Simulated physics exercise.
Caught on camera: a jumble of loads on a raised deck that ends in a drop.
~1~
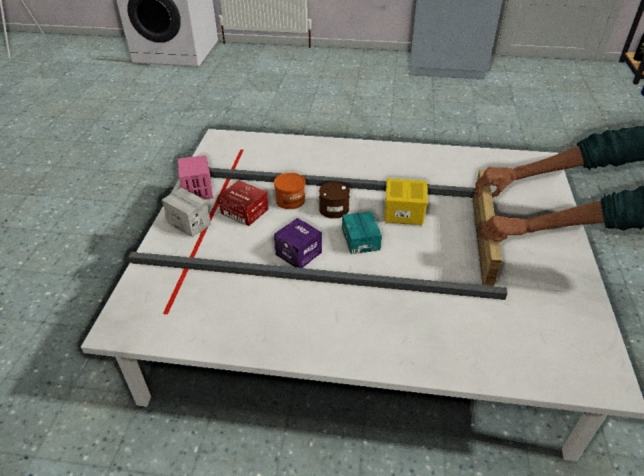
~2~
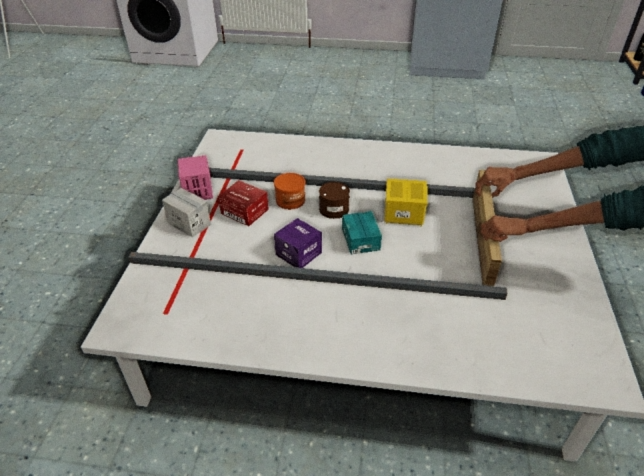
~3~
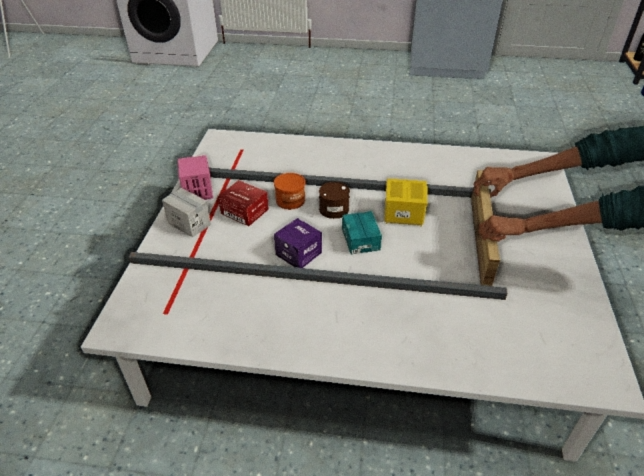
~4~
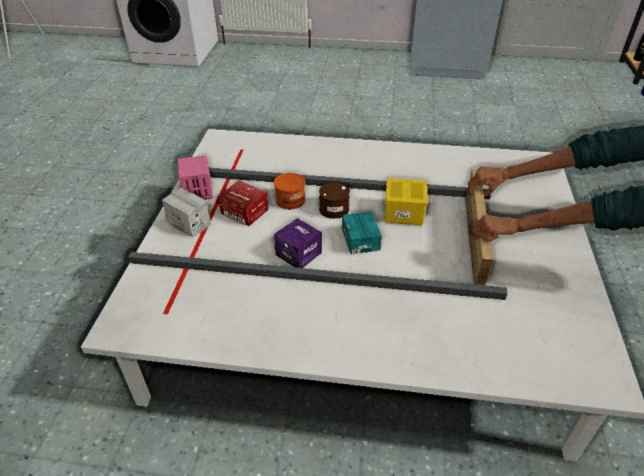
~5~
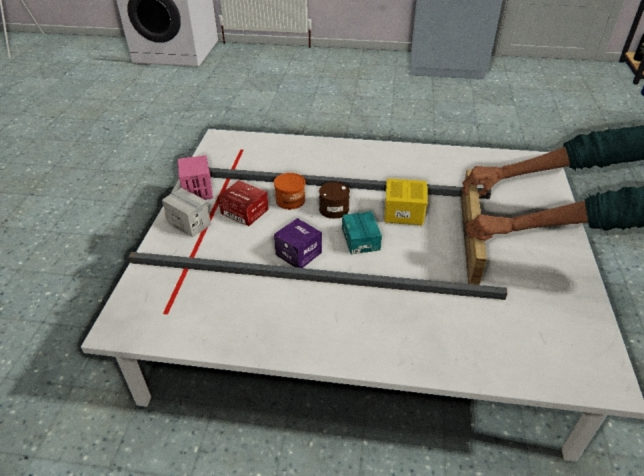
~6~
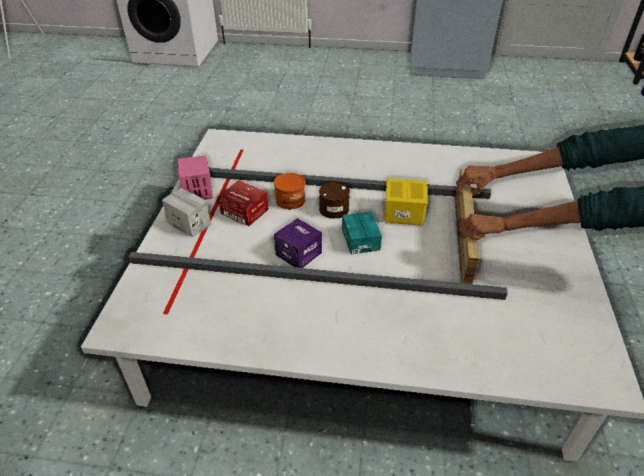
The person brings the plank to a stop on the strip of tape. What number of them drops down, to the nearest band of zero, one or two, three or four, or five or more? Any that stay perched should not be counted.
The fall count stops at three or four.
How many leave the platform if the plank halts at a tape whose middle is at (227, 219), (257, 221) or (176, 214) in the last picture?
First 2, then 1, then 6.
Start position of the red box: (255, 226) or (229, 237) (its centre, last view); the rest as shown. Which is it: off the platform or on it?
In order, it is not lost; is not lost.
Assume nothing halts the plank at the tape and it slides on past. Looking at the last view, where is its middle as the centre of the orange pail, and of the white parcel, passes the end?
First one: Around (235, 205). Other one: Around (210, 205).
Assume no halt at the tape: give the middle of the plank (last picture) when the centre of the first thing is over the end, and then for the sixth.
First: Around (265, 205). Next: Around (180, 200).
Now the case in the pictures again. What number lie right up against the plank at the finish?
That comes to 3.
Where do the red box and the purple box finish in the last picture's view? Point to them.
Final spots - red box (162, 206), purple box (176, 239).
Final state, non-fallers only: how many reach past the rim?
2 in all.
A little later, none off yet; pink crate at rest near (196, 179); white parcel at rest near (187, 212); red box at rest near (244, 203).
When it is over, the number that fall off is three or four; down, brown canister, orange pail and pink crate.
